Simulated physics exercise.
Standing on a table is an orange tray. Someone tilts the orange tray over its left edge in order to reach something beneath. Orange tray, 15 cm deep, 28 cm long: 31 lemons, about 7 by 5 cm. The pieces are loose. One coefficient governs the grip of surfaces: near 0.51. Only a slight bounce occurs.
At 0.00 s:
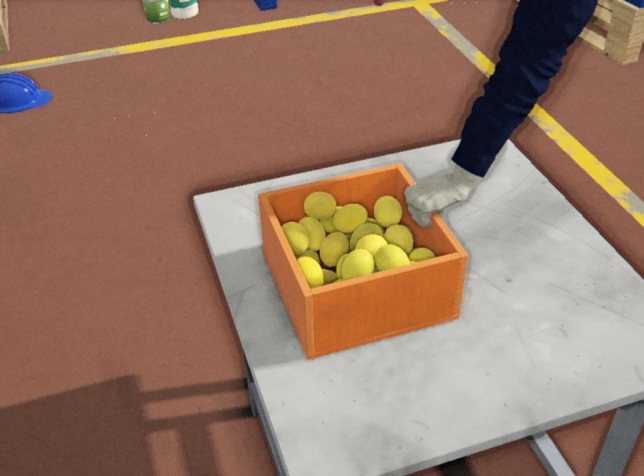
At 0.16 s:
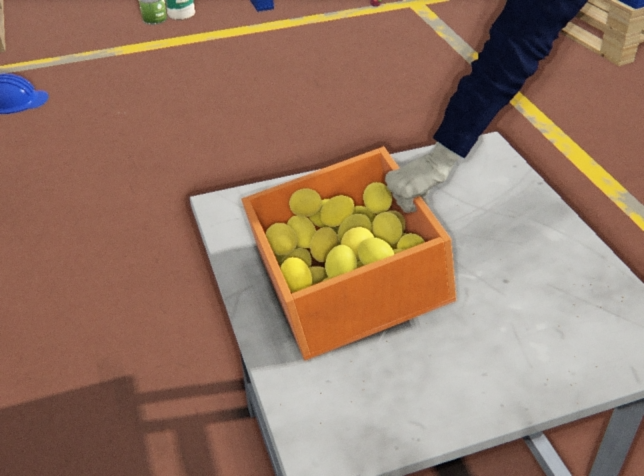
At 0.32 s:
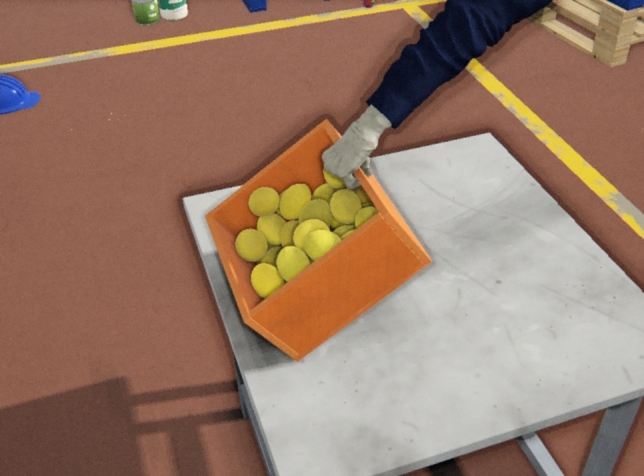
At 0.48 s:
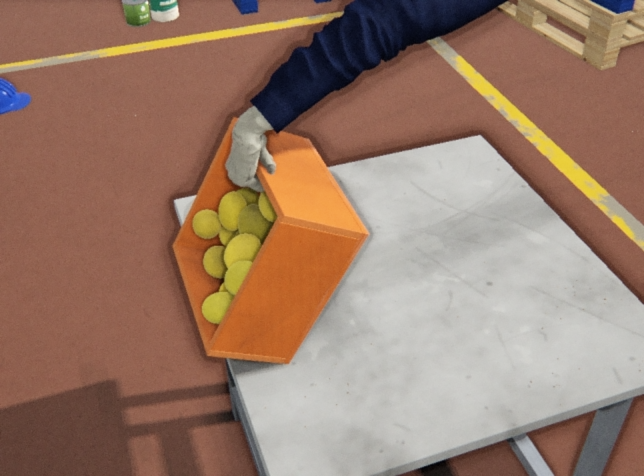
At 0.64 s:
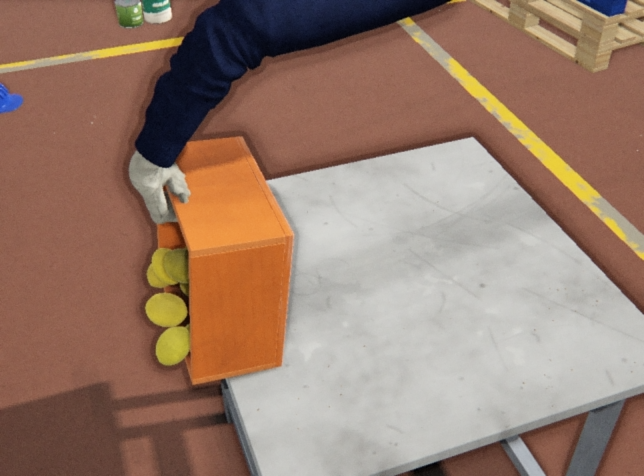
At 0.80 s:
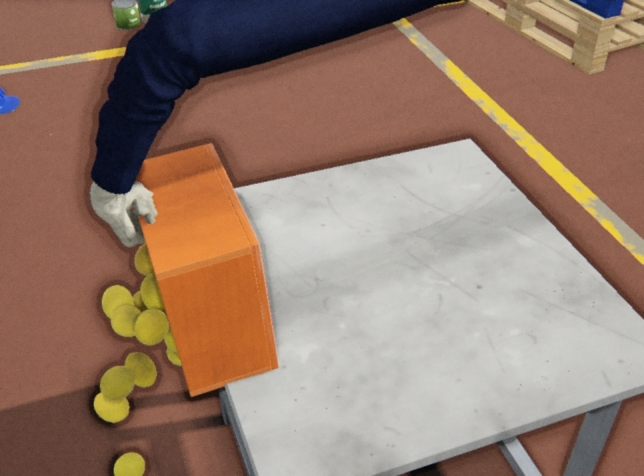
A gloved hand tips an orange tray leftward on a table, and yellow lemons tumble out.
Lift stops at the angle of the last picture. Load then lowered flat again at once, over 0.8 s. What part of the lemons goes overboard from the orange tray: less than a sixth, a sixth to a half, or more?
It is going to drop the greater part of its pieces.
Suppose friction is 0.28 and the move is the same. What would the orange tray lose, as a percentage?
Then the orange tray sheds 60 per cent of its load.
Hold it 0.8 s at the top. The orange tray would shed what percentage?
Orange tray: 70%.
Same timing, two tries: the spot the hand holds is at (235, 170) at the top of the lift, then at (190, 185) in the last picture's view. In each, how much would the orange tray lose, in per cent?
Loss for the orange tray - 10 percent, then 20 percent.
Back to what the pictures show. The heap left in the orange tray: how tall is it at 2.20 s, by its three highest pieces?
That is close to 13 centimetres.
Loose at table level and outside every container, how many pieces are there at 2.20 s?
About 0 of them.
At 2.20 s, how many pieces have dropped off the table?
The number is close to 20.
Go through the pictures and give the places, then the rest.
In the first frame (we follow the rim corner now nearest the camera; the camera pans a little), orange tray at (311, 292); tilt 0°; nothing out yet.
The second frame shows orange tray at (292, 297); tilt 10°.
The third frame shows orange tray at (249, 315); tilt 33°.
The fourth frame shows orange tray at (209, 347); tilt 61°.
The fifth frame shows orange tray at (192, 377); tilt 84°; 1 out, the lowest lemon at (174, 346).
The sixth frame shows orange tray at (189, 390); tilt 94°; 8 out, the lowest lemon at (129, 468).
After 1.02 s, tilt 77°; 18 of 31 out of the orange tray.
After 1.30 s, tilt 30°; 20 of 31 out of the orange tray.
After 1.70 s, tilt 0°; 20 of 31 out of the orange tray.
Final count (at 2.20 s), 20 of 31 out of the orange tray. Asked share, 20 of 31, 65 per cent.
